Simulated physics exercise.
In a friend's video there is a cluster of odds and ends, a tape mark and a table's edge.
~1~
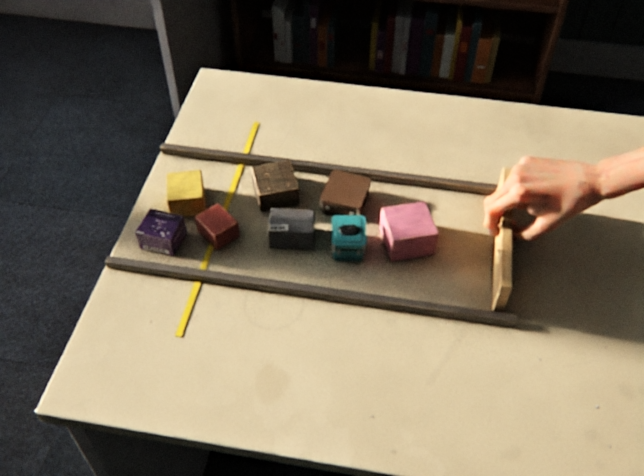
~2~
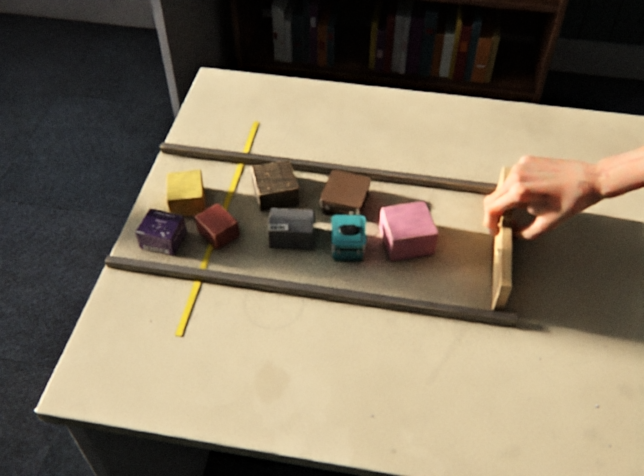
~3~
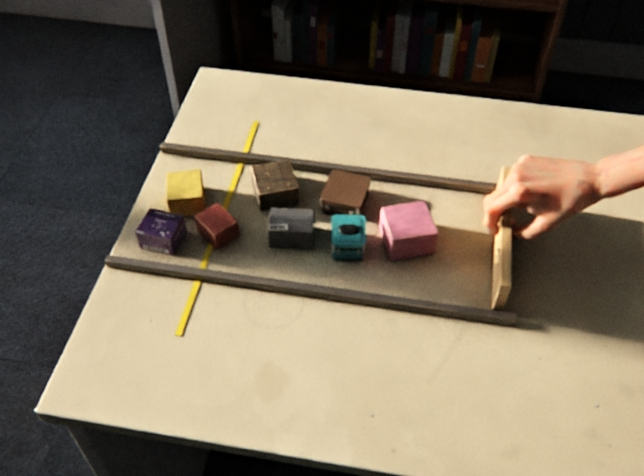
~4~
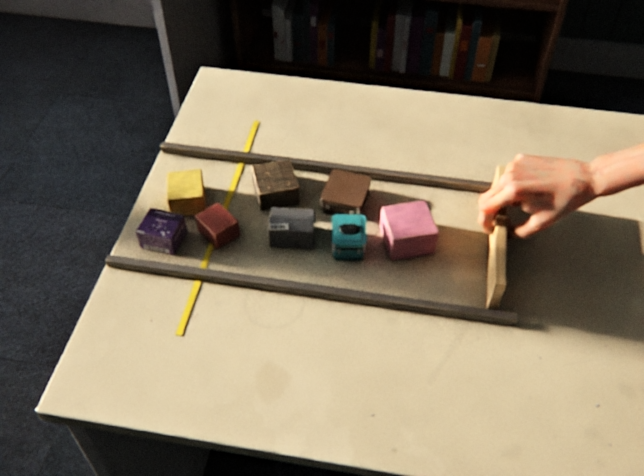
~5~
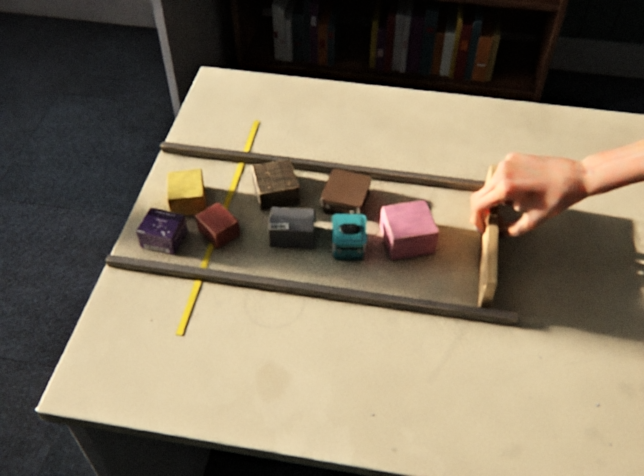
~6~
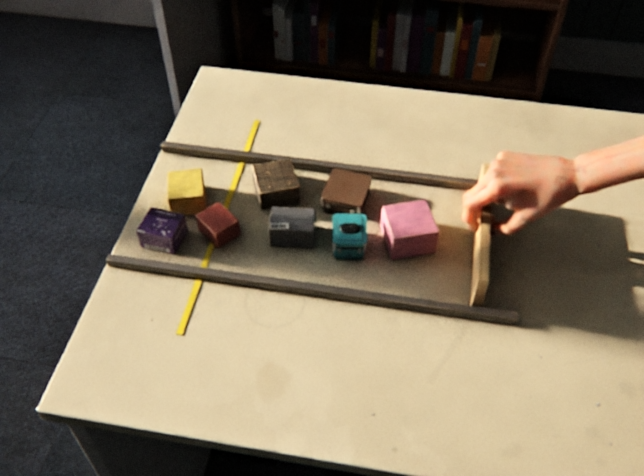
To begin with, a hand holds an upright board at the right end of two rails on a table, with eight colourful blocks and boxes lying near a yellow tape strip. The hand then slides the board a short way left towards the pink block, without touching it, while the blocks stay still.
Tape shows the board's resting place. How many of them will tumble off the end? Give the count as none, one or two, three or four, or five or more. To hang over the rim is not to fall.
The count is one or two.
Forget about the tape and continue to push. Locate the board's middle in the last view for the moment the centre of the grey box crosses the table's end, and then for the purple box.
The middle is at (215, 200) when it's the grey box, and at (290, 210) when it's the purple box.
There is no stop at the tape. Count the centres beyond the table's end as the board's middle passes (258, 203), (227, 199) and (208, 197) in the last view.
First 2, next 2, last 3.
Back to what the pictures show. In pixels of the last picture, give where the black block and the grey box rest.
Approximately (175, 164) for one, approximately (121, 233) for the other.
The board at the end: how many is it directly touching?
It's touching 2 at the end.
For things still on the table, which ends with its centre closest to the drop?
The grey box is the one.
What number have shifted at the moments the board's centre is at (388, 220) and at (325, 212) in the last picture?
Tally: First 4; then 7.
A little later, none off yet; purple box at rest near (163, 231); yellow block at rest near (187, 192); red block at rest near (218, 225).
Next, none off yet; purple box shifted about its own width near (122, 235); yellow block at rest near (187, 192); red block shifted well along near (156, 224).
When it is over, the number that fall off is one or two; down, red block and purple box.
